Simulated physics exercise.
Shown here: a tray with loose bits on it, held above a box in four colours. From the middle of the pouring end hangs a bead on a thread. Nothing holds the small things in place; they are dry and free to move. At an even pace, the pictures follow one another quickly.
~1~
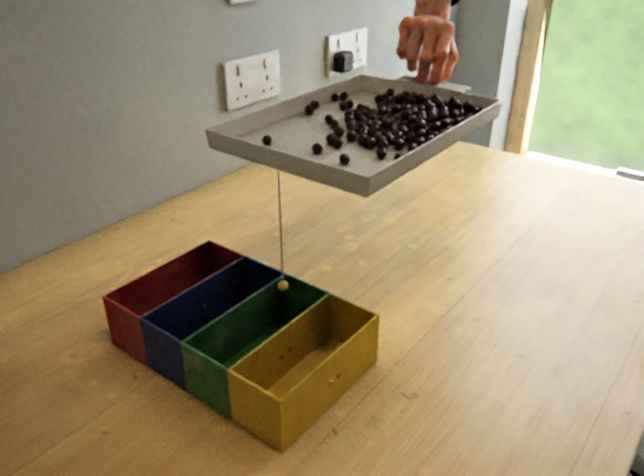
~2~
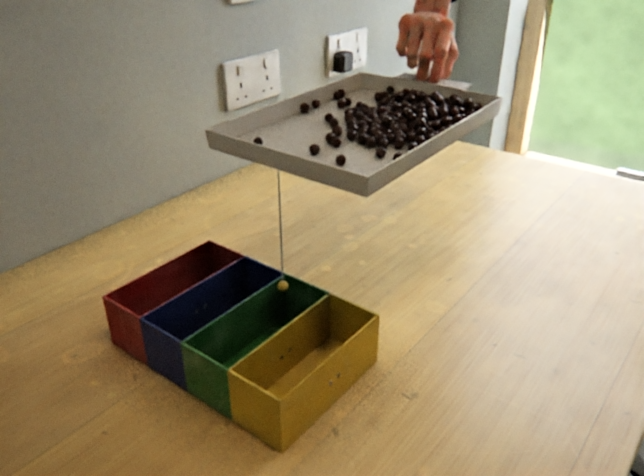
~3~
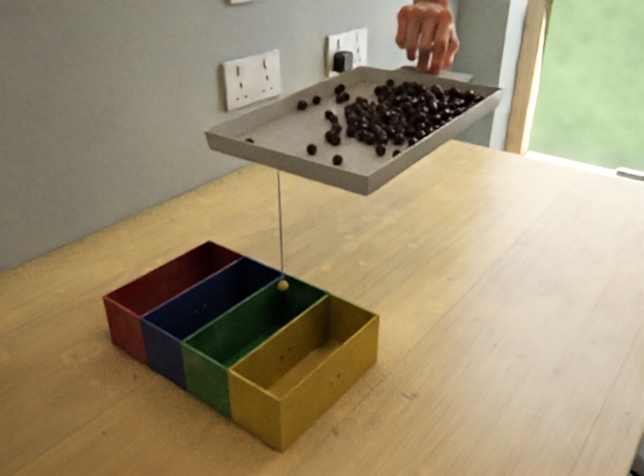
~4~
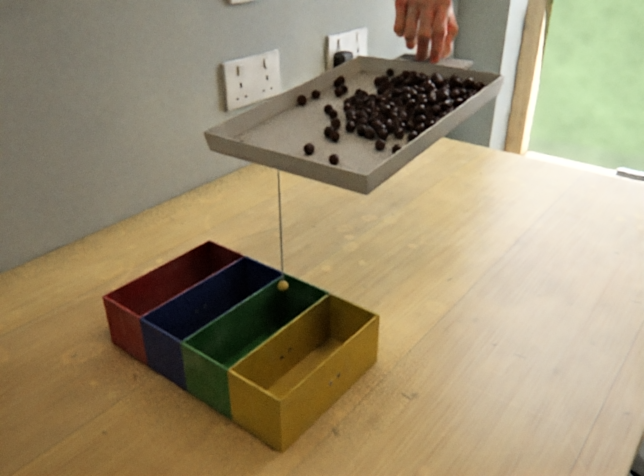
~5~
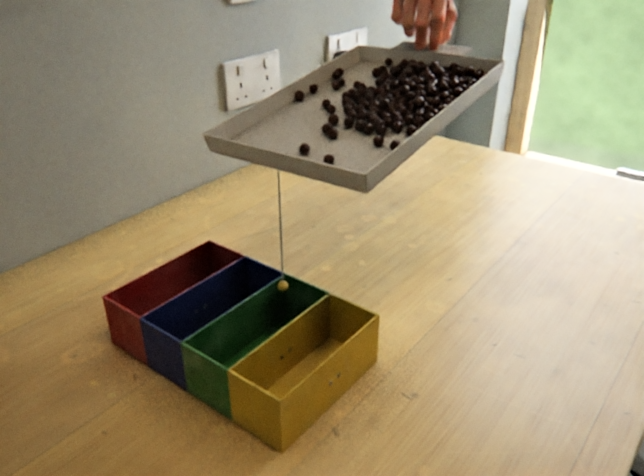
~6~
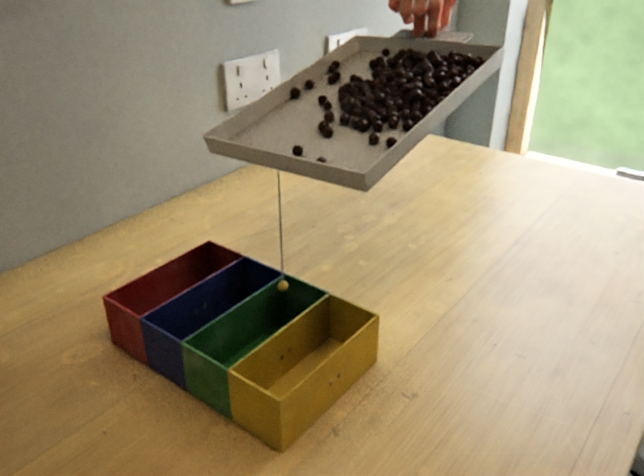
Above a wooden table, a hand gradually raising the back of a grey tray of dark balls over a four-coloured box.
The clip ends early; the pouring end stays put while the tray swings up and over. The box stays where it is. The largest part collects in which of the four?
In the blue cell.
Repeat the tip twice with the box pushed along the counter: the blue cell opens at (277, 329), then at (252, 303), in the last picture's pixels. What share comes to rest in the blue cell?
About 10% on the first try and 30% on the second.
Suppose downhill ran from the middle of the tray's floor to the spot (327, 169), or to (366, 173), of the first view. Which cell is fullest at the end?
The yellow cell; the yellow one.
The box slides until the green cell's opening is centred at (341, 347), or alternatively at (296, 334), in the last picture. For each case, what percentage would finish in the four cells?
Some 40 and then some 80 per cent.
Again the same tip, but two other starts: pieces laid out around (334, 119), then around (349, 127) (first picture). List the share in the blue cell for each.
Near 40 and 40 percent respectively.
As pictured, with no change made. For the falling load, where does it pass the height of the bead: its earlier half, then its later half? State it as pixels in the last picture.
At about (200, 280), then at (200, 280).
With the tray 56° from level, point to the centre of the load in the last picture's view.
Mark it at roughly (266, 133) in the final frame.
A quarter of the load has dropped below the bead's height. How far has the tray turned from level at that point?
The angle is roughly 95° at that point.
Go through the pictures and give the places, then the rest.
In the first frame, corners of the pouring end (208, 129) and (368, 175), level; middle of the load (414, 121), chocolate balls; bead on its thread (283, 286); red cell (125, 326); blue cell (164, 350); green cell (207, 376); yellow cell (255, 406).
In the second frame, corners of the pouring end (208, 129) and (367, 175), level; middle of the load (414, 119).
In the third frame, corners of the pouring end (207, 130) and (367, 174), tipped barely, lowest at the left corner; middle of the load (415, 114).
In the fourth frame, corners of the pouring end (207, 132) and (366, 173), tipped a little, lowest at the left corner; middle of the load (414, 105).
In the fifth frame, corners of the pouring end (206, 133) and (365, 172), tipped a little, lowest at the left corner; middle of the load (414, 96).
In the sixth frame, corners of the pouring end (205, 135) and (363, 172), tipped a little, lowest at the left corner; middle of the load (411, 88), about a tenth on the move; red cell (125, 326); blue cell (164, 350); green cell (207, 376); yellow cell (255, 406).
Just after the last frame, tray tipped steeply; almost all on the tray; just a few in the blue cell; just a few in the red cell; just a few in the green cell; just a few falling or outside the box.
A moment on, tray tipped right over; roughly a third on the tray; about a tenth in the blue cell; about a tenth in the green cell; about a tenth in the red cell; just a few in the yellow cell; roughly a quarter falling or outside the box.
Further on, tray tipped past a quarter turn; roughly half in the blue cell; roughly a quarter in the red cell; roughly a quarter in the green cell; about a tenth in the yellow cell; about a tenth falling or outside the box.
When it is over, tray tipped past a quarter turn; roughly half in the blue cell; roughly a quarter in the red cell; roughly a quarter in the green cell; about a tenth in the yellow cell; about a tenth outside the box.
